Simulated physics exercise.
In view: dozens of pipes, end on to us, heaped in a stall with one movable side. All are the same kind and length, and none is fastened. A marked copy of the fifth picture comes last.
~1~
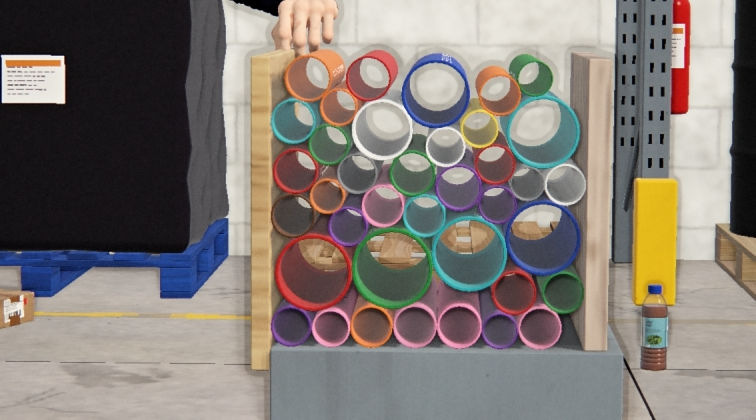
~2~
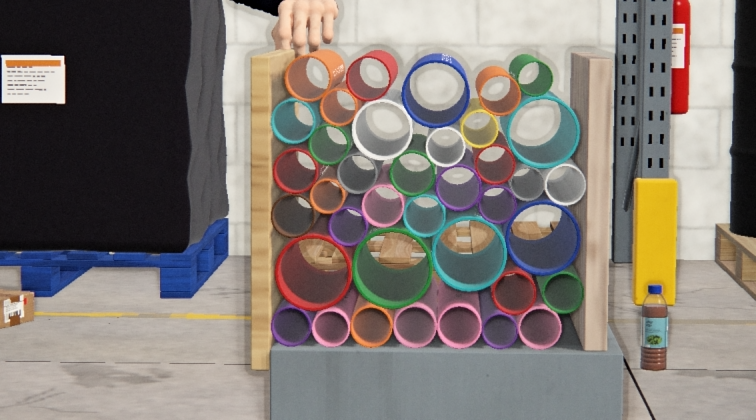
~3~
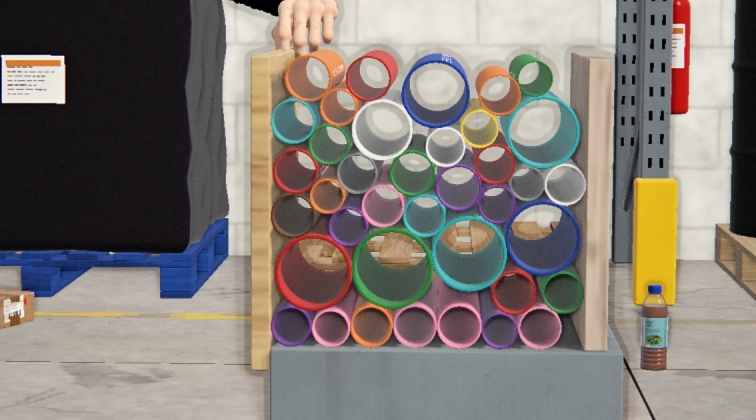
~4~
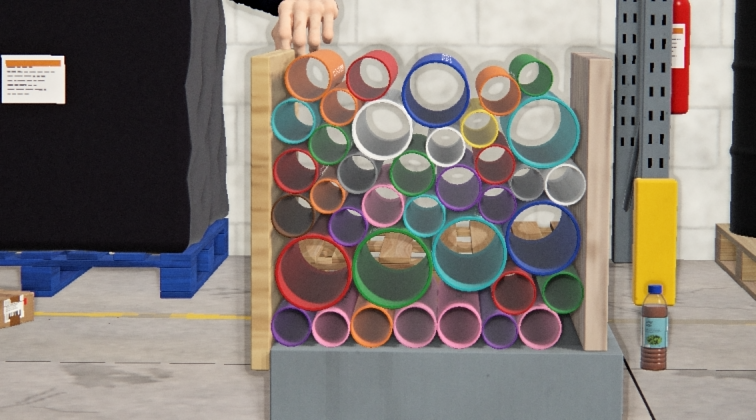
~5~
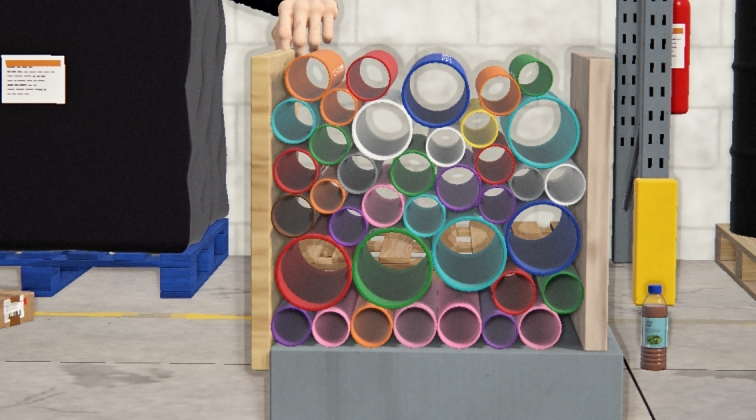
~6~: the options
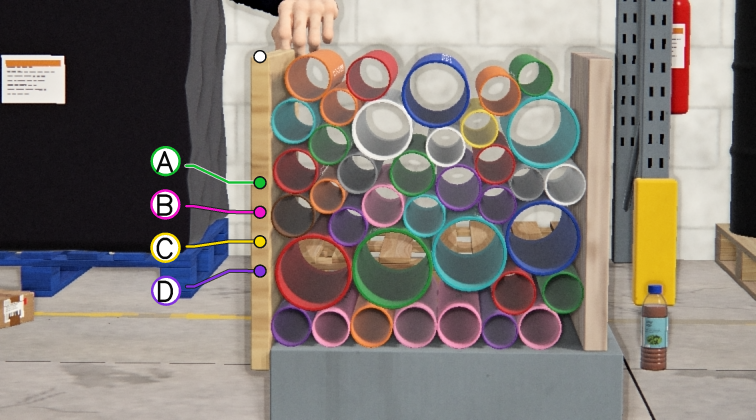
In a warehouse, colourful pipes of different widths sat stacked between two upright boards on a grey base, while a hand rested at the top of the left board and nothing visibly moved.
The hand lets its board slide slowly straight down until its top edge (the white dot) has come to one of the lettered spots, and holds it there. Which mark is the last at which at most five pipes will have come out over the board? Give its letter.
Mark A is as low as it can go.
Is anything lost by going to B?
At B: Yes.
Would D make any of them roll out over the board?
Yes, at D.
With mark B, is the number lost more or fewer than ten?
It loses fewer than ten.
On the marked copy, A at (260, 183); B at (260, 212); C at (260, 242); D at (260, 271); the white dot at (260, 57).
Following A. Soon after the start, top of the board (271, 118).
Later, top of the board (271, 182).
In the end, top of the board (271, 182), two out over the board.
As for the rest, B six out over the board; C more than five out over the board; D more than five out over the board.
